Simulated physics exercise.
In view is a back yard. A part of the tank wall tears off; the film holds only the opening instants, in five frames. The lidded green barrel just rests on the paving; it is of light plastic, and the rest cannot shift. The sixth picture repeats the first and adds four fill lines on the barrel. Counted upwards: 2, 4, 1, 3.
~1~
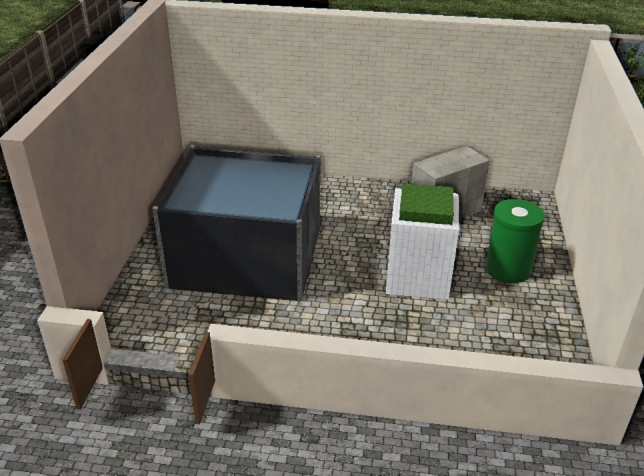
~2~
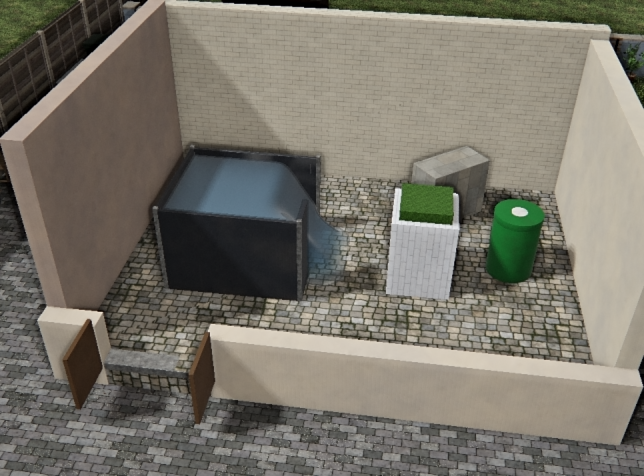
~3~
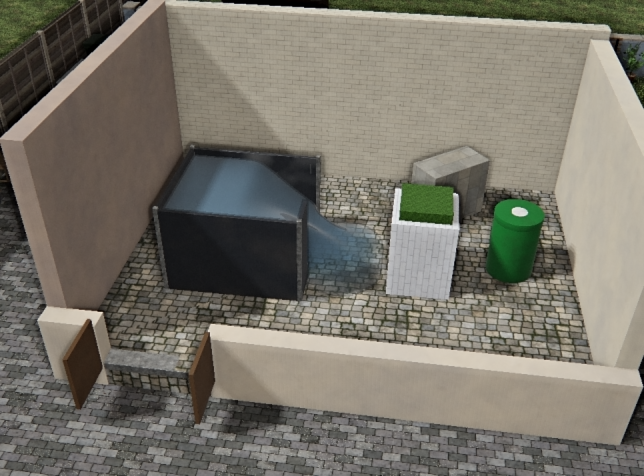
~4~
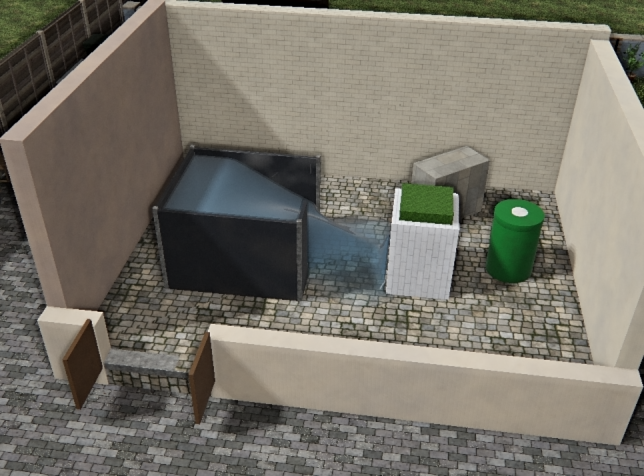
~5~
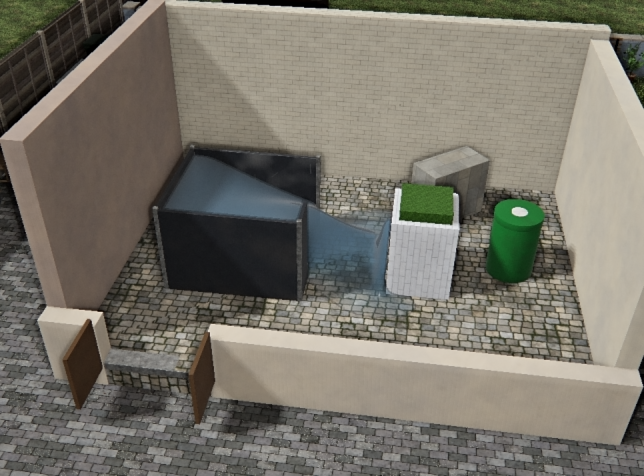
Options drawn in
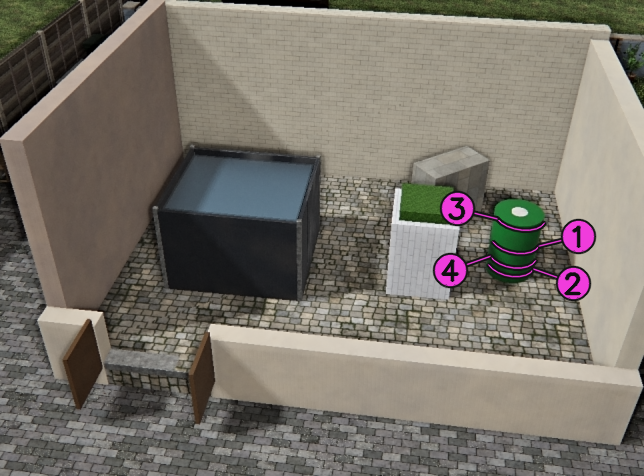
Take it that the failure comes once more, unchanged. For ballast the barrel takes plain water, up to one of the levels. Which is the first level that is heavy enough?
Level 1 just does it.
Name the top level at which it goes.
That is level 4.
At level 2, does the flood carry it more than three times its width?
Yes, it does.
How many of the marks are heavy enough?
Two.
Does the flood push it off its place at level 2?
Yes, it does.
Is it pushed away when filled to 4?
Yes.
In magenta, 1 at (517, 253); 2 at (512, 276); 3 at (522, 230); 4 at (514, 267); from the bottom up 2, 4, 1, 3.
With 1, it shifts by a finger or two and stays.
With 2, it is pushed about 7 times its own width away.
With 3, it does not move.
With 4, it is pushed about its own width away.
